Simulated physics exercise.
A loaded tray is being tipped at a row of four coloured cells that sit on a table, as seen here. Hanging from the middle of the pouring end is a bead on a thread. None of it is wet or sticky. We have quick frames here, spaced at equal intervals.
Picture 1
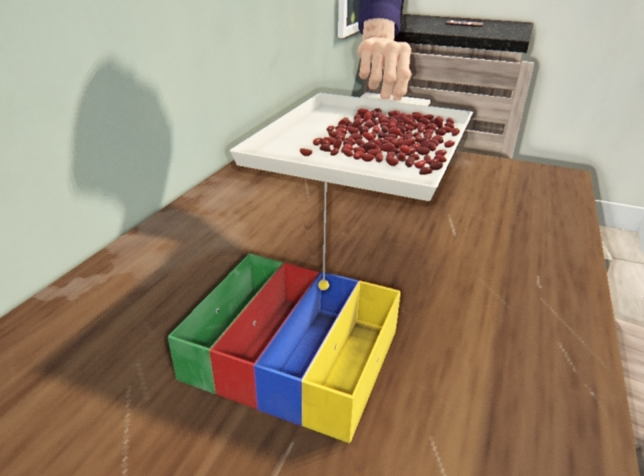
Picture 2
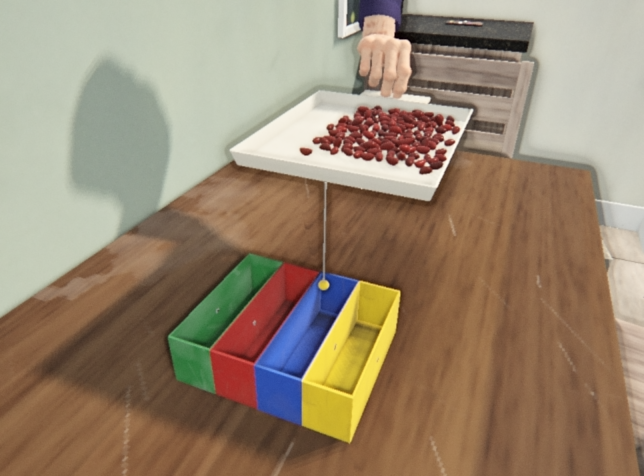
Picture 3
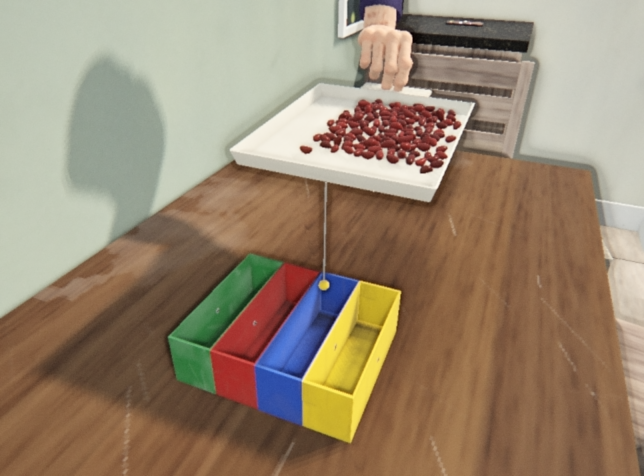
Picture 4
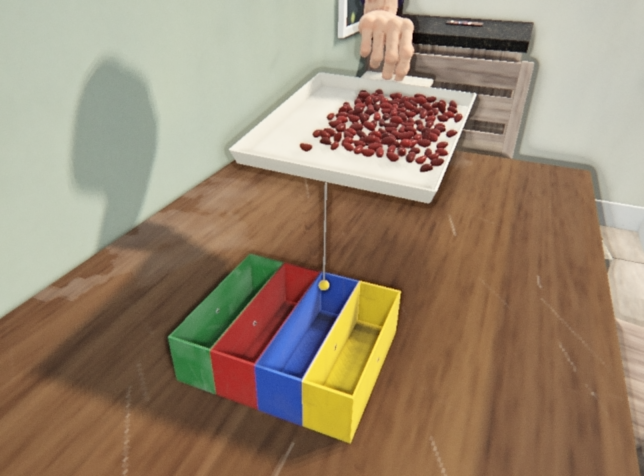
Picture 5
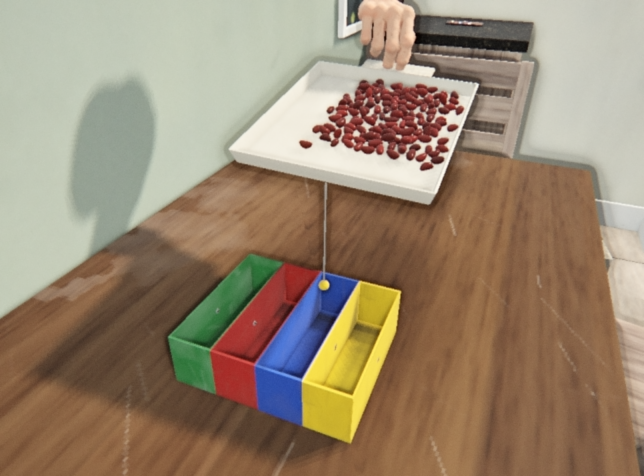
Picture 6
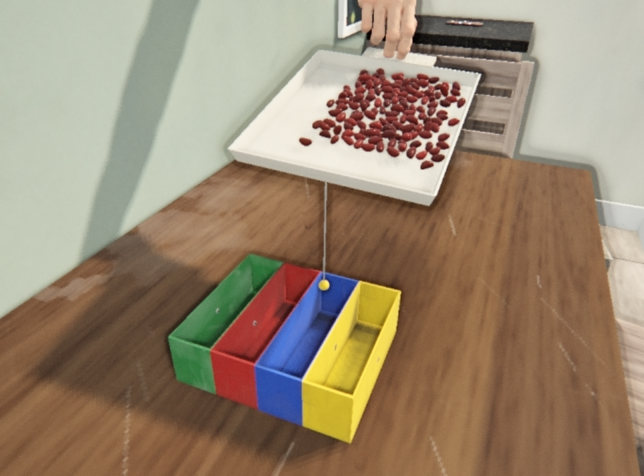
A white tray of red beans, held at its far edge by a hand, tilts slowly as the hand raises that edge, while the beans stay in place above a row of green, red, blue and yellow cells.
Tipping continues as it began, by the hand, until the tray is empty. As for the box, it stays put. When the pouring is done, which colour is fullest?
Fullest: The yellow cell.
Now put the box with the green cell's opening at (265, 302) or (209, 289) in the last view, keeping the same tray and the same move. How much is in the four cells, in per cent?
You'd get 90 per cent first and 40 per cent second.
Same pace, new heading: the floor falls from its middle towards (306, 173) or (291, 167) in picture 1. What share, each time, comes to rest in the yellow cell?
First heading roughly 10 %, second roughly 0 %.
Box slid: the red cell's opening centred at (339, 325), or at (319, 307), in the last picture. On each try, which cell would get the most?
Try one: The blue cell; try two: The yellow one.
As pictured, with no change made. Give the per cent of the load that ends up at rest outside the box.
Somewhere around 40 in a hundred.
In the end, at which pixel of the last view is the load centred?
Around (351, 392).
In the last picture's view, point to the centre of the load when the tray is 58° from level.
Somewhere near pixel (379, 141).
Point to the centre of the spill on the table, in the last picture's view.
Close to (421, 408).
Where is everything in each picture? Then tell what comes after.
The first picture shows corners of the pouring end (237, 150) and (432, 184), level; middle of the load (392, 134), kidney beans; bead on its thread (324, 285); green cell (192, 361); red cell (234, 375); blue cell (279, 391); yellow cell (327, 407).
The second picture shows corners of the pouring end (236, 149) and (431, 184), level; middle of the load (392, 133).
The third picture shows corners of the pouring end (236, 149) and (432, 185), tipped barely, lowest at the right corner; middle of the load (393, 129).
The fourth picture shows corners of the pouring end (236, 148) and (431, 187), tipped a little, lowest at the right corner; middle of the load (394, 122).
The fifth picture shows corners of the pouring end (235, 147) and (431, 189), tipped a little, lowest at the right corner; middle of the load (394, 116).
The sixth picture shows corners of the pouring end (235, 147) and (431, 191), tipped a little, lowest at the right corner; middle of the load (395, 109); green cell (193, 361); red cell (235, 376); blue cell (279, 391); yellow cell (327, 408).
Just after the last frame, tray tipped steeply; almost all on the tray; just a few falling or outside the box.
A moment on, tray tipped right over; roughly half on the tray; about a tenth in the yellow cell; just a few in the blue cell; just a few in the red cell; roughly a third falling or outside the box.
Further on, tray tipped past a quarter turn; roughly a third in the yellow cell; roughly a quarter in the blue cell; about a tenth in the red cell; just a few in the green cell; roughly a third falling or outside the box.
When it is over, tray tipped past a quarter turn; roughly a third in the yellow cell; roughly a quarter in the blue cell; about a tenth in the red cell; just a few in the green cell; roughly a third outside the box.
